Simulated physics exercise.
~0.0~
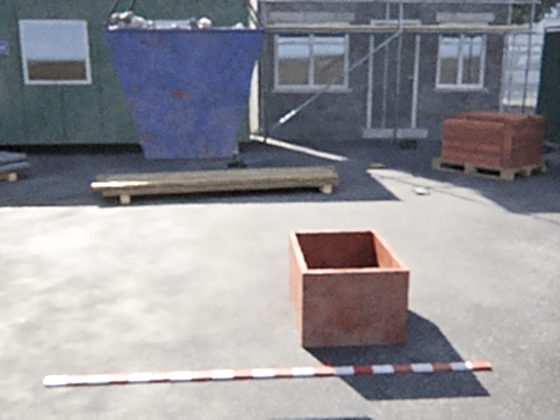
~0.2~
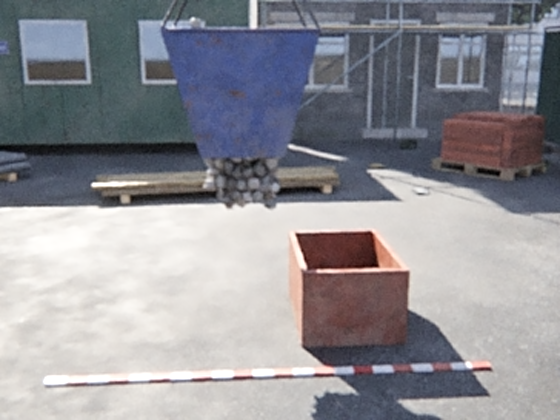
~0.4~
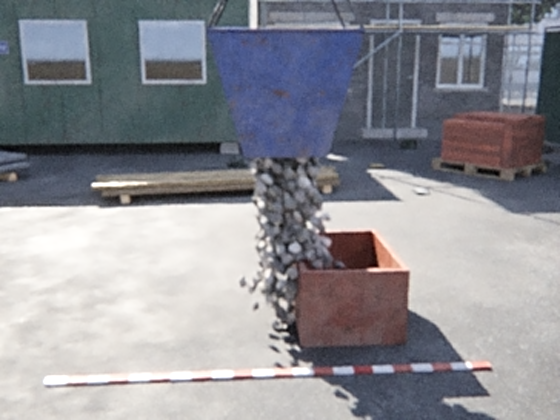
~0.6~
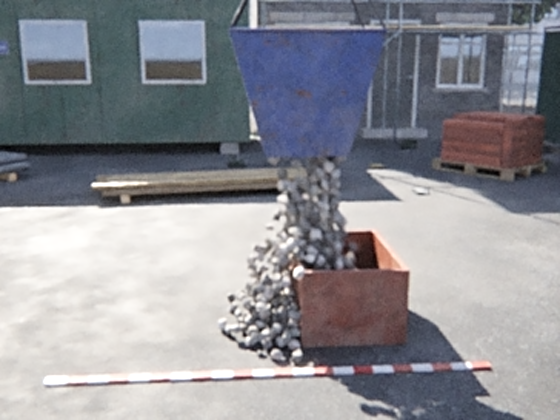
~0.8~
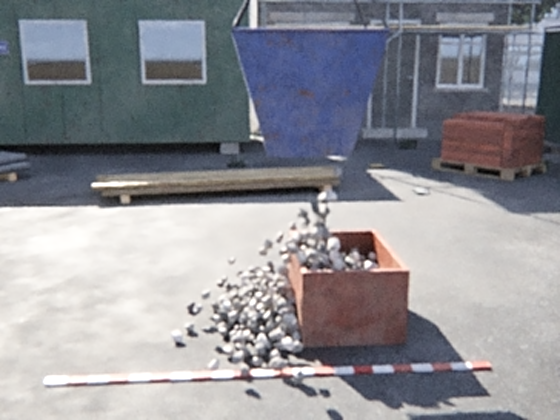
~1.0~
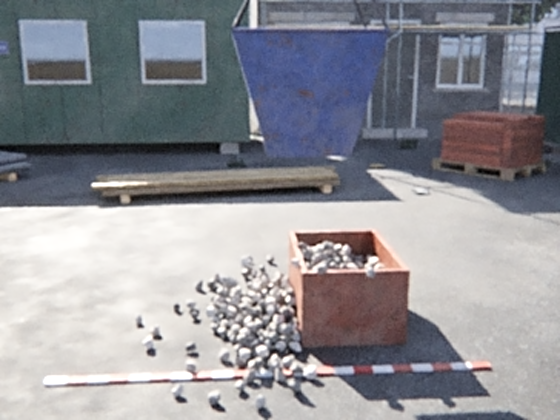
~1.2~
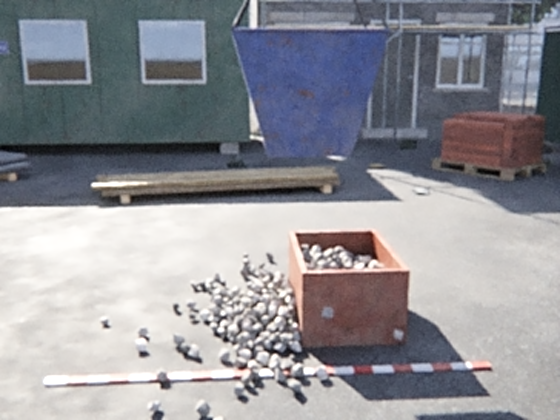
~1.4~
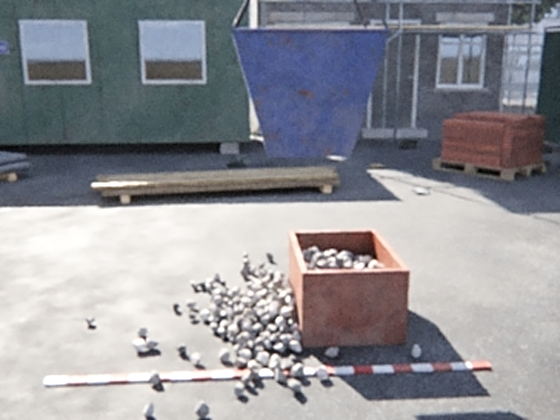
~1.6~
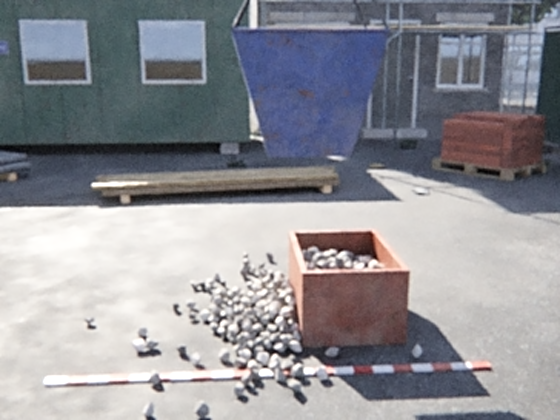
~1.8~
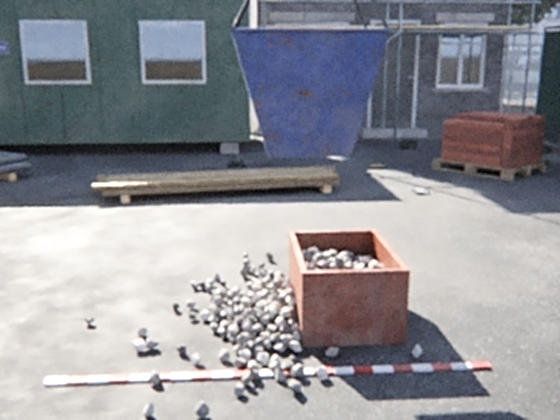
A blue skip hangs over a sunlit paved yard, seen from a still, slightly raised viewpoint, with a green cabin, a scaffolded grey building, timber and a stack of reddish blocks behind. An open rust-red bin stands right of centre, behind a red-and-white striped staff on the ground. The skip moves right as grey stones begin dropping from its underside. They pour down beside the bin's left edge, then into it as the skip stops. The skip empties, and stray stones scatter and roll forward. Finally, most rest in the bin, with a large heap to its left and a few near its front.
